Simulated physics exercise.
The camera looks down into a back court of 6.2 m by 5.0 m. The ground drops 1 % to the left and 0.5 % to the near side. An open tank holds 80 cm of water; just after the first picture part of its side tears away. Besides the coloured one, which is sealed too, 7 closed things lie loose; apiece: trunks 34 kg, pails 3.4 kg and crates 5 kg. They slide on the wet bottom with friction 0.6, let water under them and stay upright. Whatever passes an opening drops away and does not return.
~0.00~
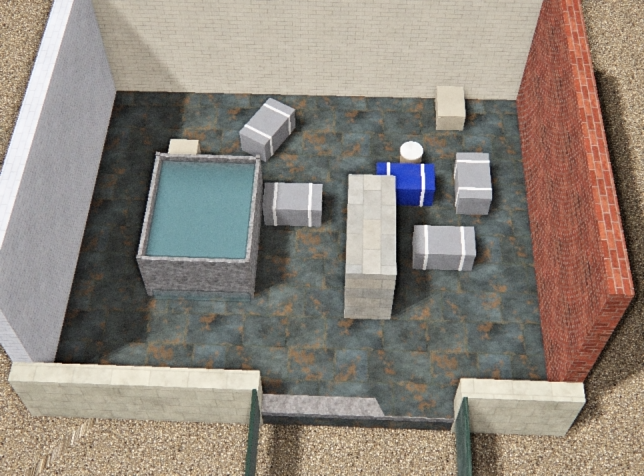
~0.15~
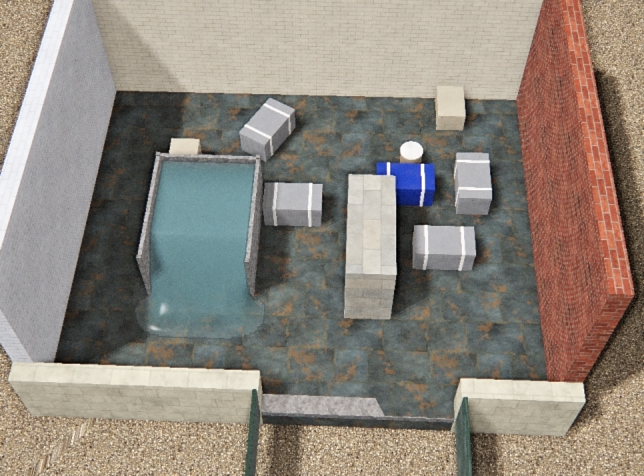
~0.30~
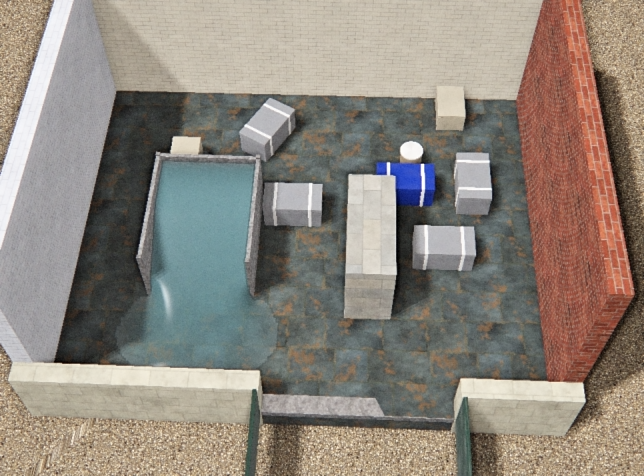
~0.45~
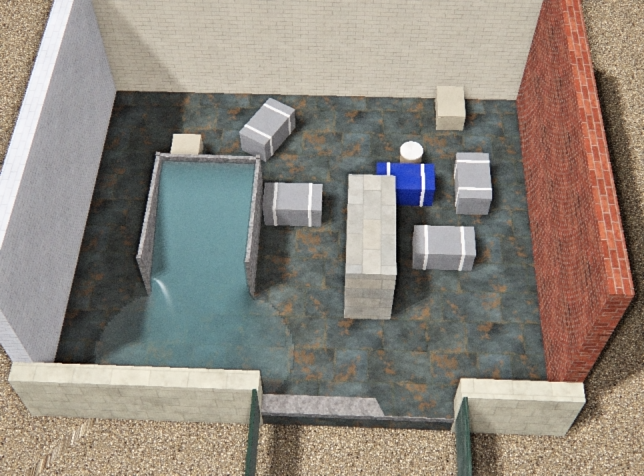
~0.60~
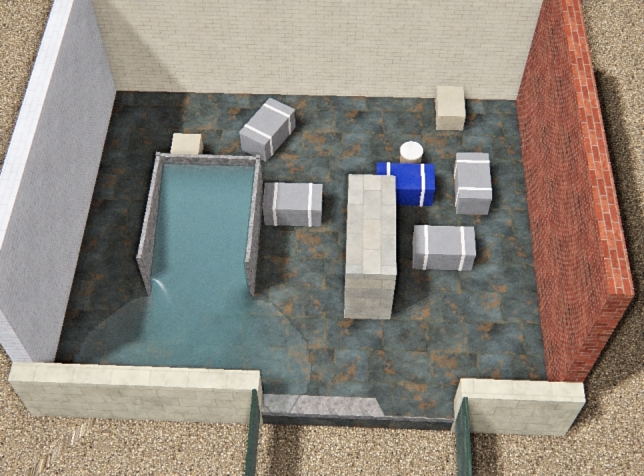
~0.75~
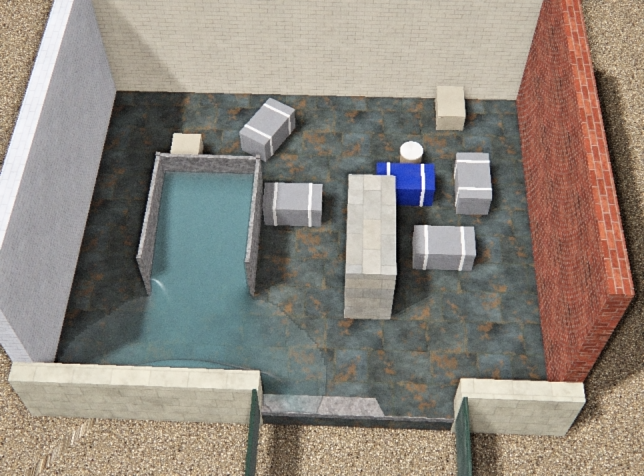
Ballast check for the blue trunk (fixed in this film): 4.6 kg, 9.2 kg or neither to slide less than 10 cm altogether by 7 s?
For it, the smaller load will do.
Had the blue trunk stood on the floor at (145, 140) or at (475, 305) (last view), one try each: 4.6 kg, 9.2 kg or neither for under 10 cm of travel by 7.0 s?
In turn: Neither holds; neither holds.
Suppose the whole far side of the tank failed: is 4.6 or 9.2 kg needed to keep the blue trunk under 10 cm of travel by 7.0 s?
In that case neither load is enough.
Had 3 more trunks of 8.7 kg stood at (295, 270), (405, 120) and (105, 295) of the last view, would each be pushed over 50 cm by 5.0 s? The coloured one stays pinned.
In turn: Under, less, more.
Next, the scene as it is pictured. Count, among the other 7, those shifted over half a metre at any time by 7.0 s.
1 of them.
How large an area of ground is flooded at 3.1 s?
Some 18 m2.
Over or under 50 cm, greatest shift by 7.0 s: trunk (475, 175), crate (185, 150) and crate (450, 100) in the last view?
In turn: Under, under, past it.
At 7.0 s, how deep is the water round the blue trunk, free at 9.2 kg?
About 2 cm.
After 1.4 s the blue trunk would be 0 cm from its start with 4.6 kg and 0 cm from its start with 9.2 kg; 0 cm of water round it then.
After 3.1 s the blue trunk would be 0 cm from its start with 4.6 kg and 0 cm from its start with 9.2 kg; 0 cm of water round it then.
After 4.9 s the blue trunk would be 0 cm from its start with 4.6 kg and 0 cm from its start with 9.2 kg; 1 cm of water round it then.
After 7.0 s the blue trunk would be 0 cm from its start with 4.6 kg and 0 cm from its start with 9.2 kg; 2 cm of water round it then.
